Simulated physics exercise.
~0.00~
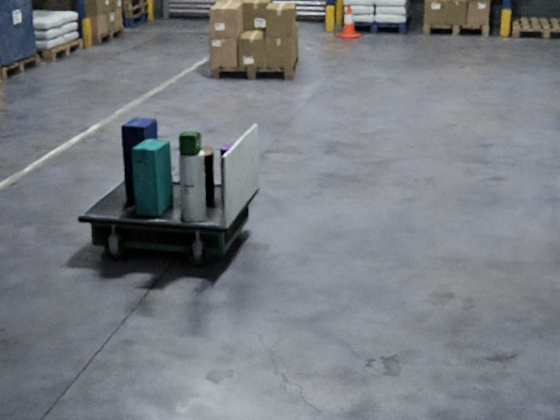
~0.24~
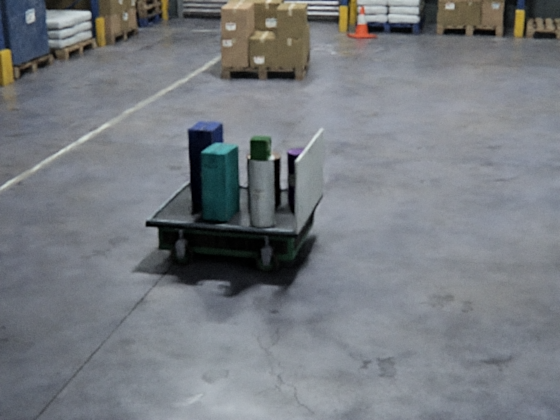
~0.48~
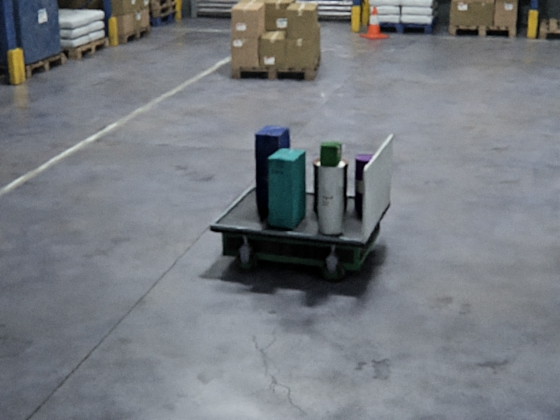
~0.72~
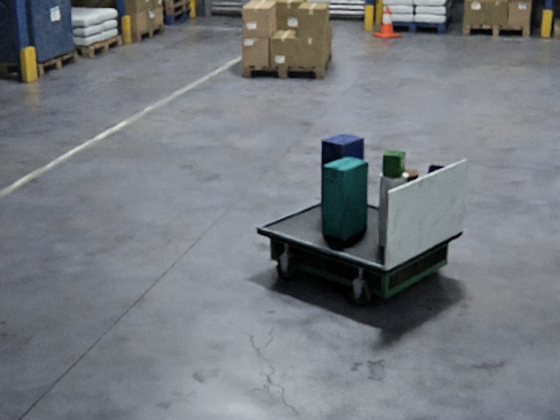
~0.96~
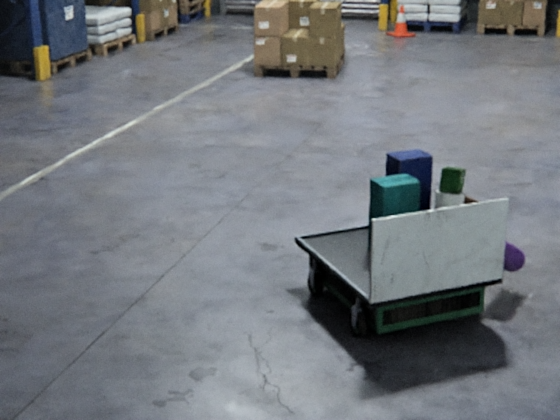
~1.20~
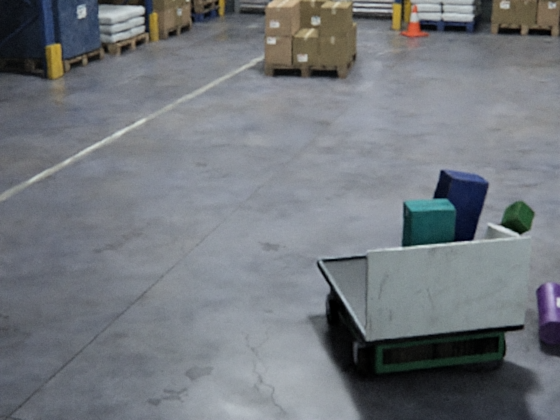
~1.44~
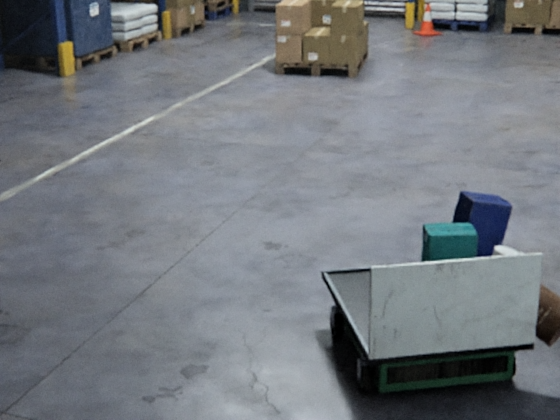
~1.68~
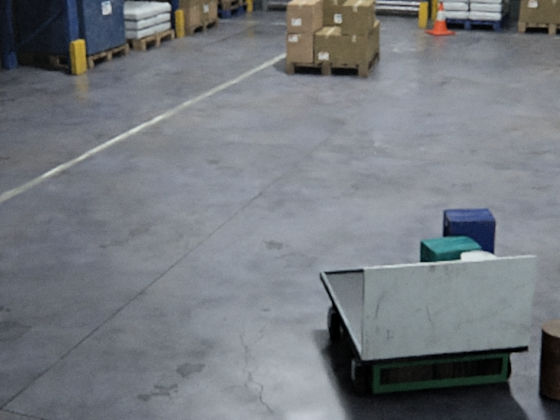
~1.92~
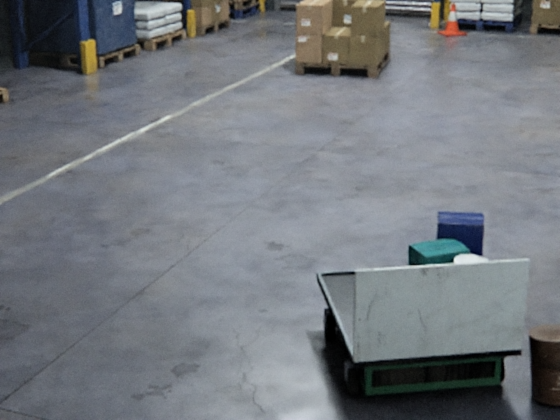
A low cart with a pale board at one end carries turquoise, blue and green boxes, a white canister, a purple canister and a brown pail across a grey warehouse floor, seen from slightly above. Stacked cartons and an orange cone stand behind. It rolls right, then swings toward the viewer until the board faces front. The purple canister tips off the right side, and the green box and brown pail follow. The cart comes to rest at lower right, with the blue and turquoise boxes and white canister still aboard and the pail on the floor beside it.
